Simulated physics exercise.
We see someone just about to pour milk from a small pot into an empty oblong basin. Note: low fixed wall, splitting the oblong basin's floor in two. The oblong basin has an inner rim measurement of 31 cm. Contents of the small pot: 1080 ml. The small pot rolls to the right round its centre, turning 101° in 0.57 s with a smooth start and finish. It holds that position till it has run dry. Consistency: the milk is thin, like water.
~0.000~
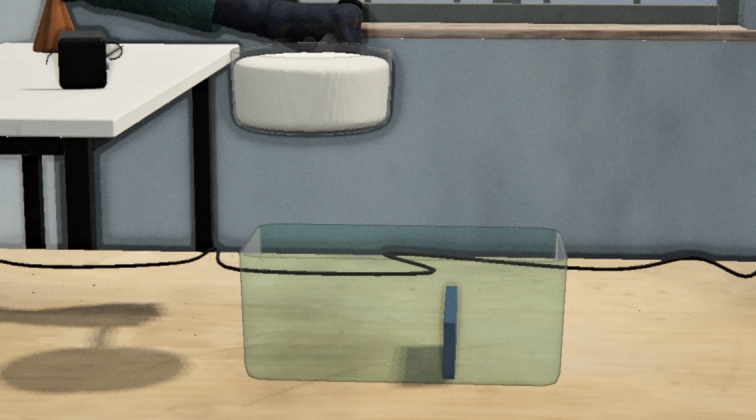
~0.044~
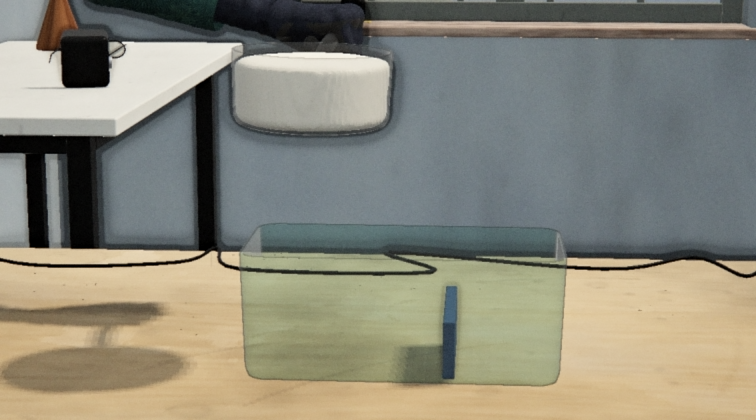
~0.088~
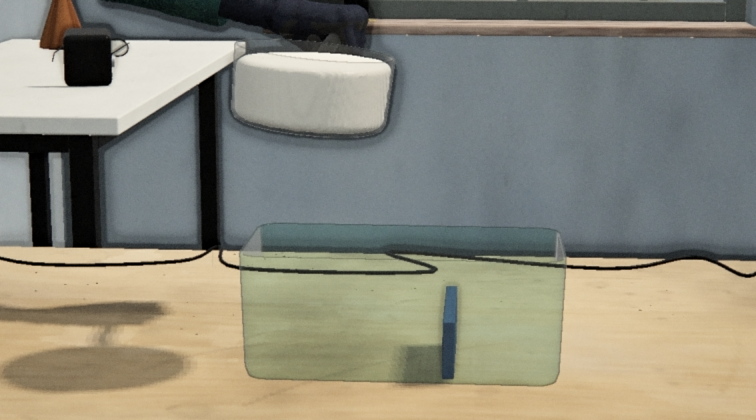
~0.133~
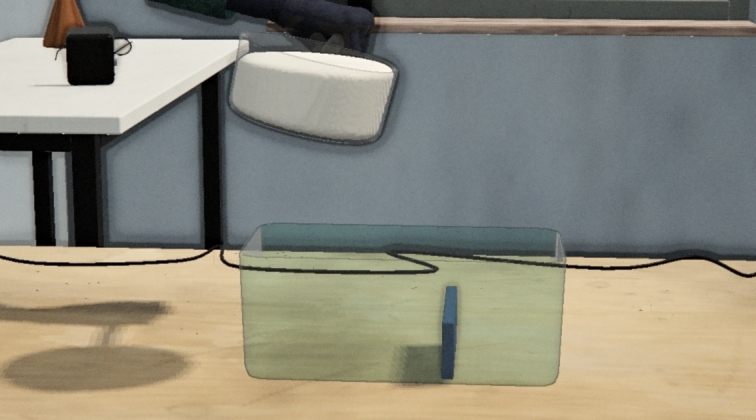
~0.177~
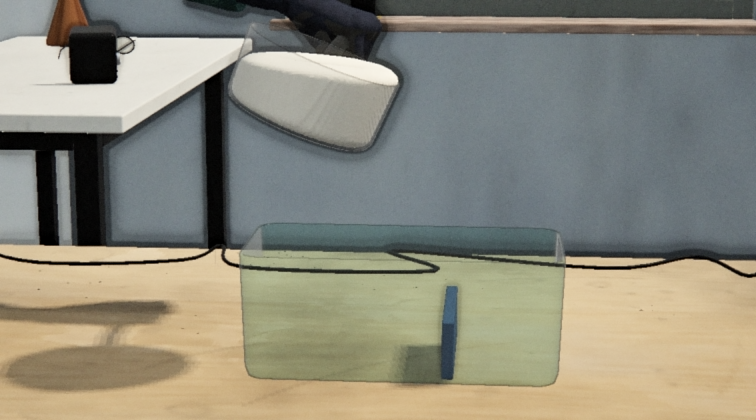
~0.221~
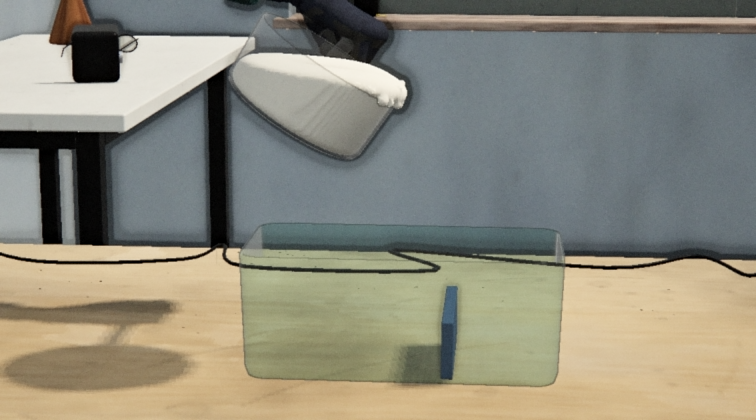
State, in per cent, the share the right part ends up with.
The right part ends up with roughly 37 %.
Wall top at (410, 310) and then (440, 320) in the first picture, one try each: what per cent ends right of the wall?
Around 65 and 40 percent, in that order.
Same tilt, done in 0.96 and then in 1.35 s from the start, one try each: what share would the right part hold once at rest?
Some 55 and 60 per cent, in that order.
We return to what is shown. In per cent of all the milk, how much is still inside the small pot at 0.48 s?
Near 22 in a hundred.
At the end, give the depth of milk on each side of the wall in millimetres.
The left ends up at roughly 22 mm, with the right at roughly 28 mm.
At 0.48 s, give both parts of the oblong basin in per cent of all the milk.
Lab note: Left near 6 %, right near 22.
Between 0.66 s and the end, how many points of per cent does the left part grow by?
Around 16 per cent.
After 0.48 s the tilt is 94° and 23 per cent is still to pour, 6 is left of the wall and 22 right of it.
After 0.66 s the tilt is 101° and 5 per cent is still to pour, 43 is left of the wall and 35 right of it.
After 0.86 s the tilt is 101° and 1 per cent is still to pour, 53 is left of the wall and 35 right of it.
After 1.07 s the tilt is 101° and 0 per cent is still to pour, 58 is left of the wall and 37 right of it.
In the end 59 per cent lies left of the wall, 37 right of it and 5 outside.
